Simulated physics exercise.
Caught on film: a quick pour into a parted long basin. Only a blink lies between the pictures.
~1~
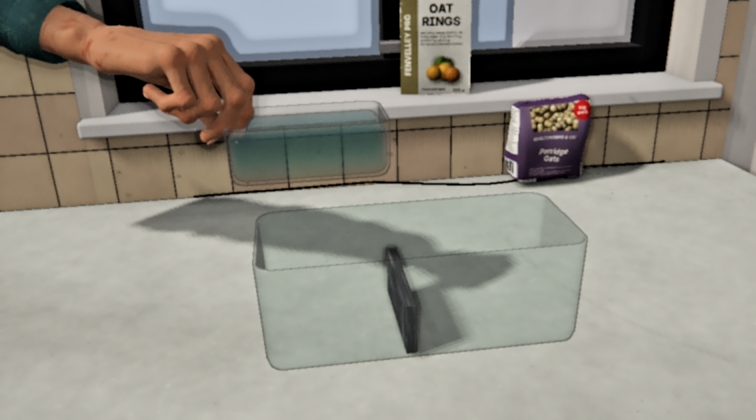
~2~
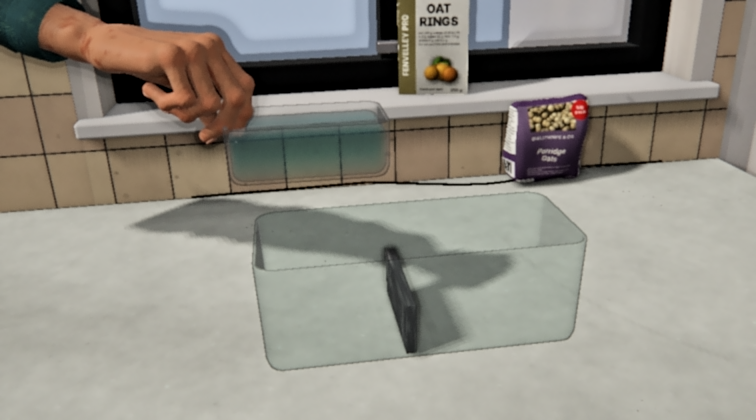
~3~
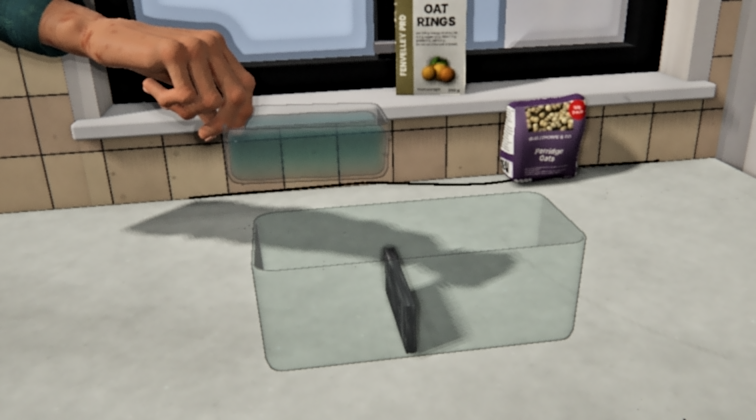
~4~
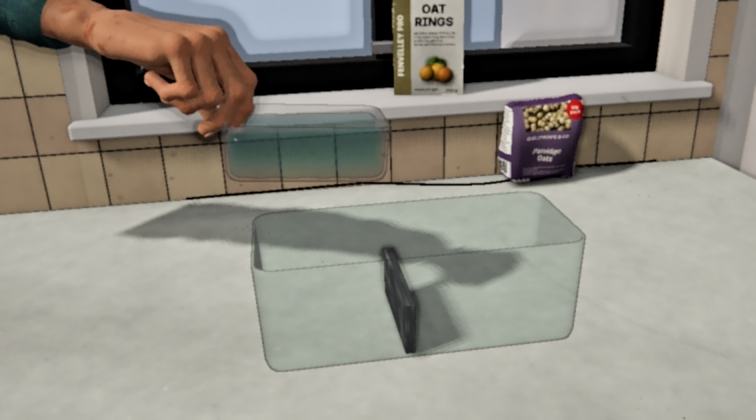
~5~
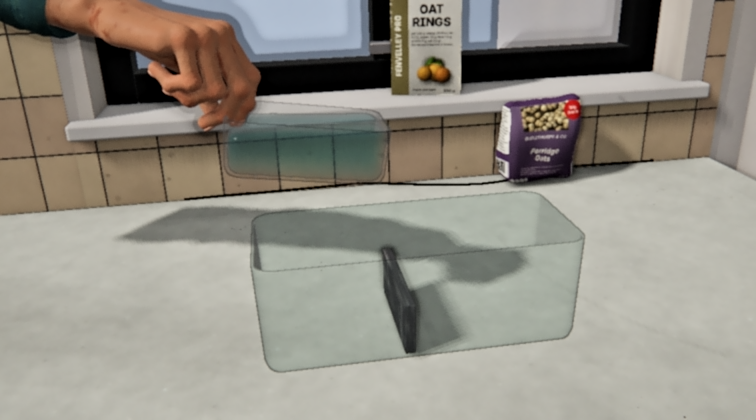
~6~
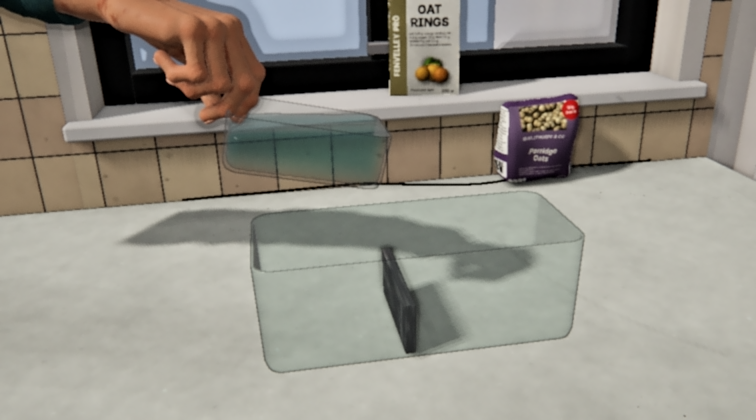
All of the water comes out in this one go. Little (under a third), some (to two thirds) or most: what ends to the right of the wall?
The share right of the wall is above two thirds.
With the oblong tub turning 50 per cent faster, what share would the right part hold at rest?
Some 80 per cent.
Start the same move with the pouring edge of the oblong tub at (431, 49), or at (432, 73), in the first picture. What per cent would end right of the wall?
In turn 90 and 95 in a hundred.
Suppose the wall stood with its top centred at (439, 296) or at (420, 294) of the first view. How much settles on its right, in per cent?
Near 60 % and 70 %.
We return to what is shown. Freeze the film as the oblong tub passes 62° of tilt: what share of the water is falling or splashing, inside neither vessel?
About 35 per cent.
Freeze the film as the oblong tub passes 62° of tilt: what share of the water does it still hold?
Close to 30 per cent.
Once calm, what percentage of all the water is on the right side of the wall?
Close to 80 per cent.
A moment on, the oblong tub is tipped part way and 30 per cent is still to pour, 0 is left of the wall and 33 right of it.
Next, the oblong tub is tipped on its side and 8 per cent is still to pour, 8 is left of the wall and 81 right of it.
Then the oblong tub is tipped on its side and 2 per cent is still to pour, 16 is left of the wall and 81 right of it.
Later the oblong tub is tipped on its side and 0 per cent is still to pour, 17 is left of the wall and 81 right of it.
Finally, 18 per cent lies left of the wall, 81 right of it and 1 outside.
